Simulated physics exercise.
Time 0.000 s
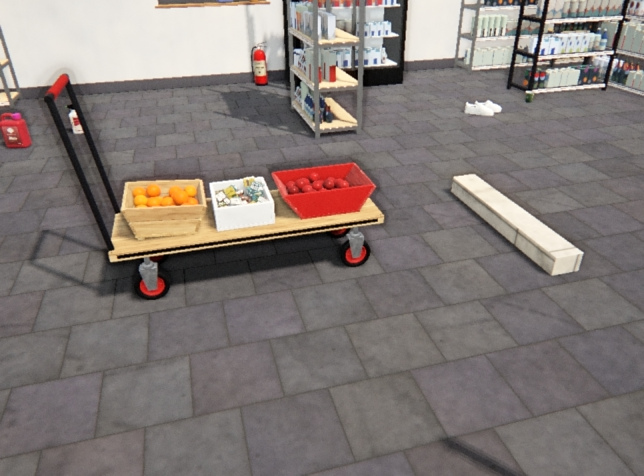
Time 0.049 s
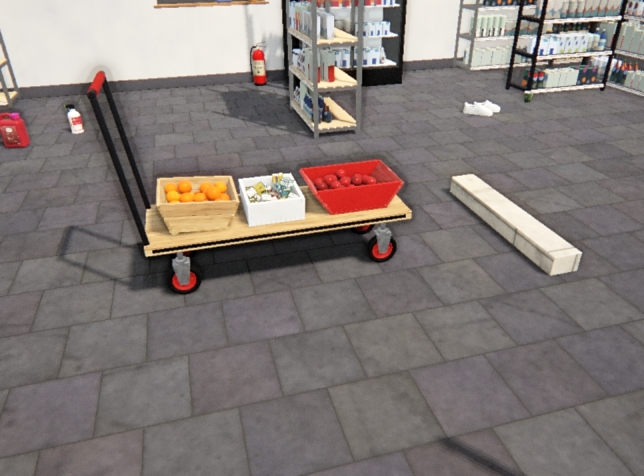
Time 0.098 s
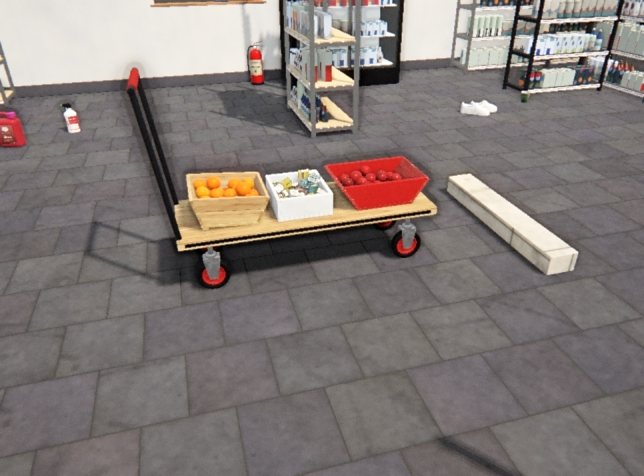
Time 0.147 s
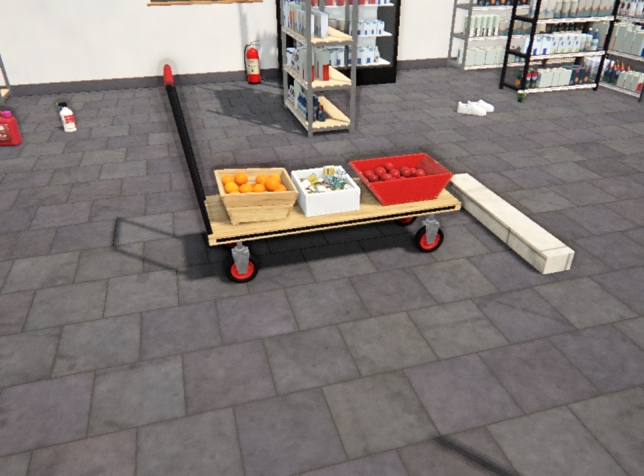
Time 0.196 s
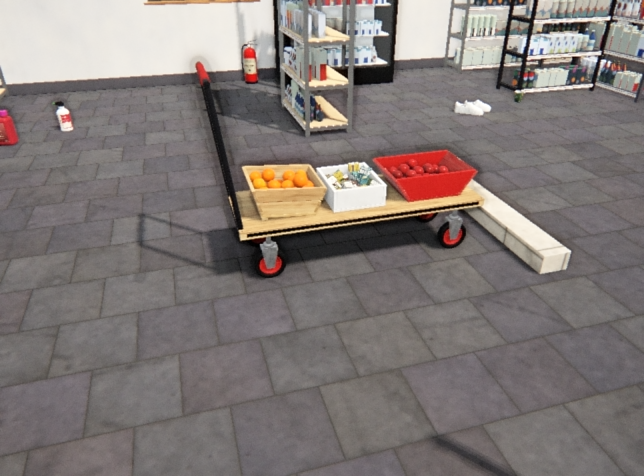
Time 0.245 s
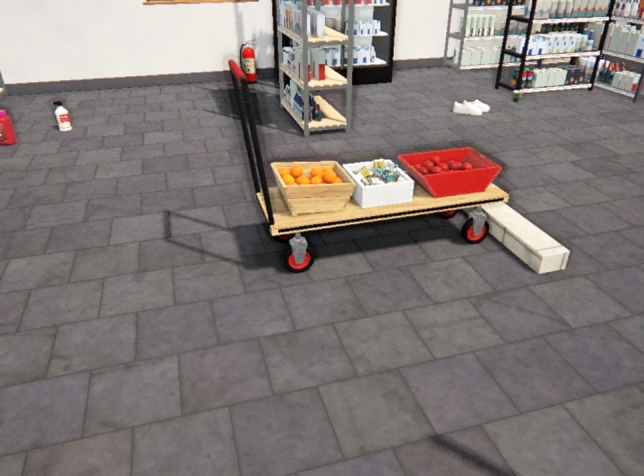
A goods trolley carrying a wooden crate of oranges, a white crate and a red crate rolling right across a grey tiled floor.
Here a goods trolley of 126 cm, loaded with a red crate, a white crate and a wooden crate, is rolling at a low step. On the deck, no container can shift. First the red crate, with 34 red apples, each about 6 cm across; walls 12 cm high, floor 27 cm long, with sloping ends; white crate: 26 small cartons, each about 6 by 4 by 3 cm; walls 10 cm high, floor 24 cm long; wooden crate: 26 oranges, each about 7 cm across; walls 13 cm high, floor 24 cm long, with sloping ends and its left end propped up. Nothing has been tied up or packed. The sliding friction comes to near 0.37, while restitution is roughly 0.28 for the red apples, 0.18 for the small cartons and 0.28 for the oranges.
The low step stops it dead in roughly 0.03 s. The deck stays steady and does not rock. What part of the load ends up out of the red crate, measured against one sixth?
The red crate loses more than one sixth of its load.
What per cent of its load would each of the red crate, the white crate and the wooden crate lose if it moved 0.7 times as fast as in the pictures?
Red crate 10, white crate 0, wooden crate 0 per cent.
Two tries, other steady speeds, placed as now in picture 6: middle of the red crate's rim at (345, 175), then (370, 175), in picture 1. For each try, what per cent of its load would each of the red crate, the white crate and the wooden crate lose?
Red crate: 20 / 10 percent; white crate: 10 / 0 percent; wooden crate: 10 / 0 percent.
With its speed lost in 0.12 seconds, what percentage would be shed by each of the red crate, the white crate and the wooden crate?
Then red crate 30, white crate 10, wooden crate 10 per cent.
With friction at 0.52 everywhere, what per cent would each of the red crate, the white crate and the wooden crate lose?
In that case red crate 30, white crate 10, wooden crate 20 per cent.
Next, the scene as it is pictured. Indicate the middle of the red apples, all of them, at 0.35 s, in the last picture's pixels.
Middle: About (479, 162) px.
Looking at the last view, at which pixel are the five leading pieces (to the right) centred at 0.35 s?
Somewhere near pixel (493, 152).
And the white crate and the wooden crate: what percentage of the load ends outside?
Lost: White crate 10, wooden crate 10 per cent.
After 0.25 s, the wheels strike.
After 0.35 s, red crate 34 in, 0 out, white crate 25 in, 1 out and wooden crate 25 in, 1 out.
After 0.47 s, red crate 26 in, 8 out, white crate 24 in, 2 out and wooden crate 23 in, 3 out.
After 0.70 s, red crate 23 in, 11 out, white crate 23 in, 3 out and wooden crate 23 in, 3 out.
Final count (at 1.21 s), red crate 23 in, 11 out, white crate 23 in, 3 out and wooden crate 23 in, 3 out. Asked share, 11 of 34, 32 per cent.
